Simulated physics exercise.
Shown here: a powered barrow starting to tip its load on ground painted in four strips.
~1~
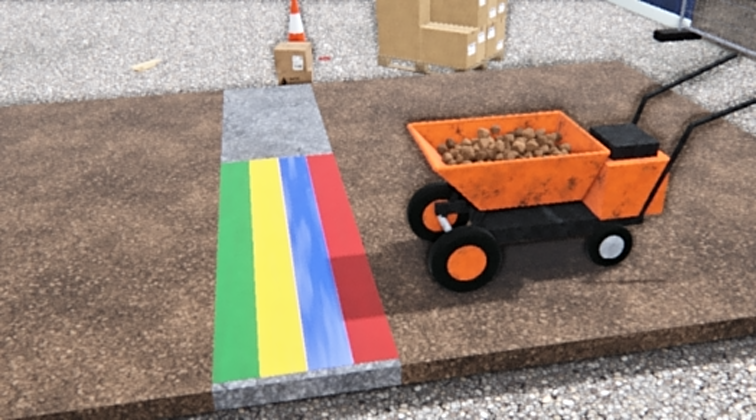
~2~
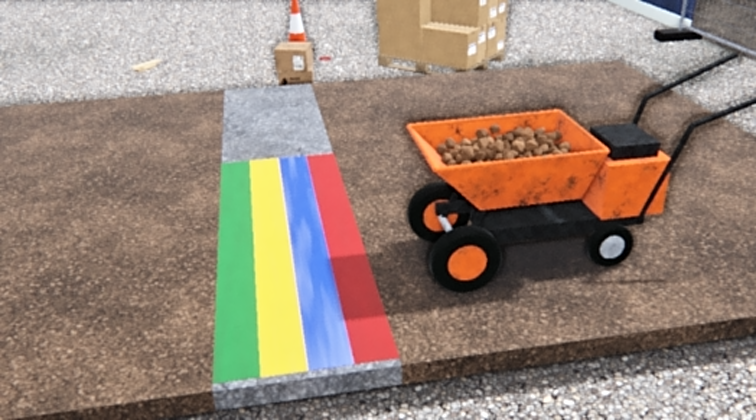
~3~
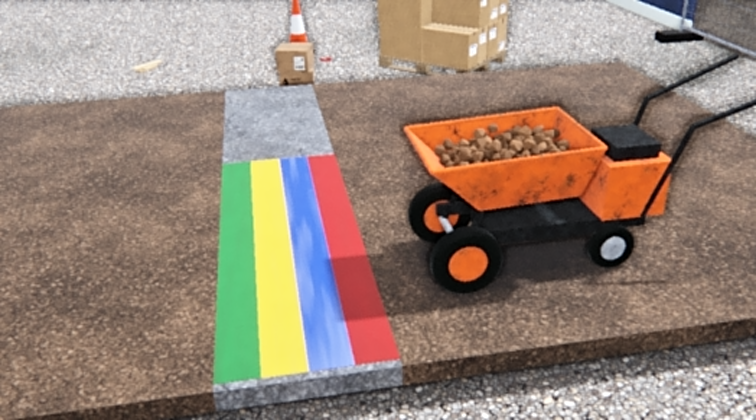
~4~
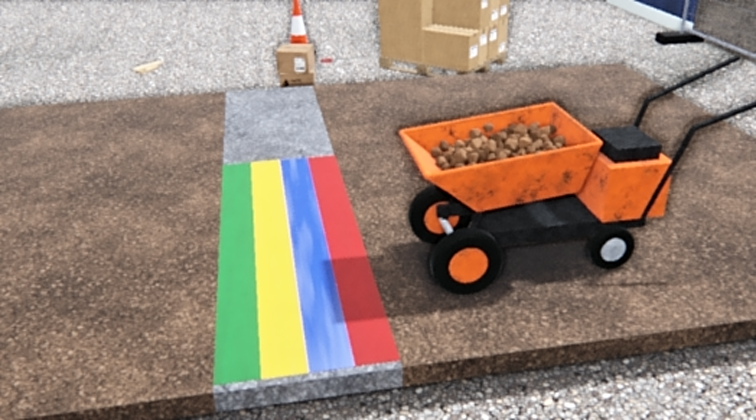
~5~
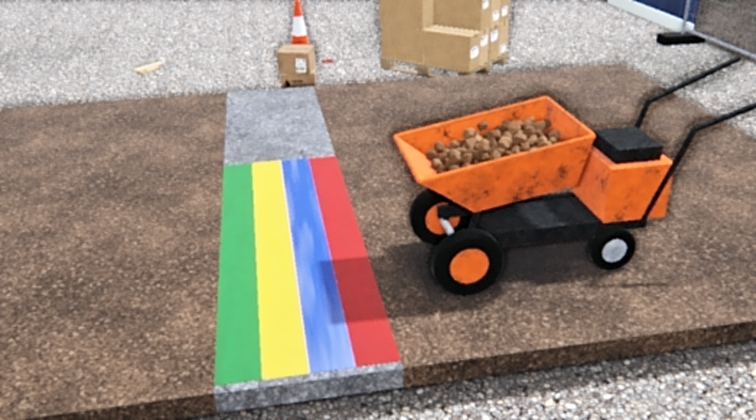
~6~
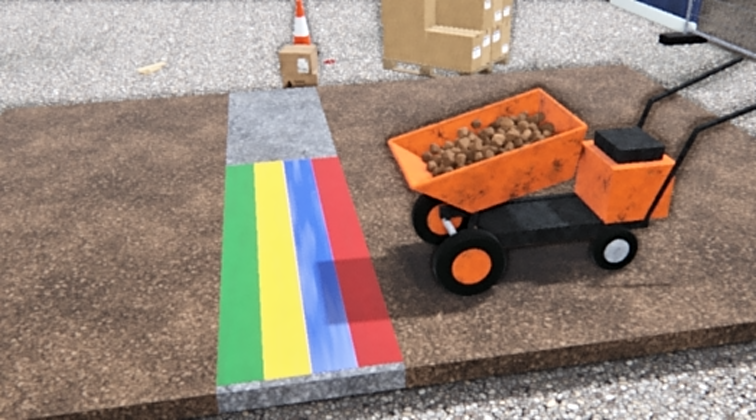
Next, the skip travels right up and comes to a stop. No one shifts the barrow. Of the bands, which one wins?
The blue band wins.
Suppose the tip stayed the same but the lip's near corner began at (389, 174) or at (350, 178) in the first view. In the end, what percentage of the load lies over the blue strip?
Result: 10 in a hundred, then 0 in a hundred.
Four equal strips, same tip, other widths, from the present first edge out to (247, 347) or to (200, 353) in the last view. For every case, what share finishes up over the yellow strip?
The first comes to 20 per cent and the second to 20 per cent.
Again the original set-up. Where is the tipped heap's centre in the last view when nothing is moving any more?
Close to (299, 282), more or less.
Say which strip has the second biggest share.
Just behind the leader sits yellow.
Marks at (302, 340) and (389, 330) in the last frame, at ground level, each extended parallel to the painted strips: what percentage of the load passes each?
In order: Near 40 %, then 90 %.
Shortly afterwards, skip tipped steeply; the whole lot in the skip.
Next, skip tipped right over; near two thirds in the skip; a little over the red strip; near a quarter over the blue strip; a little over the yellow strip; only a few falling.
Some moments later, skip tipped right over; a little in the skip; a little over the red strip; near a third over the blue strip; near a quarter over the yellow strip; a little over the green strip; a little off the paint.
In the end, skip tipped right over; a little in the skip; a little over the red strip; near a third over the blue strip; near a quarter over the yellow strip; a little over the green strip; a little off the paint.
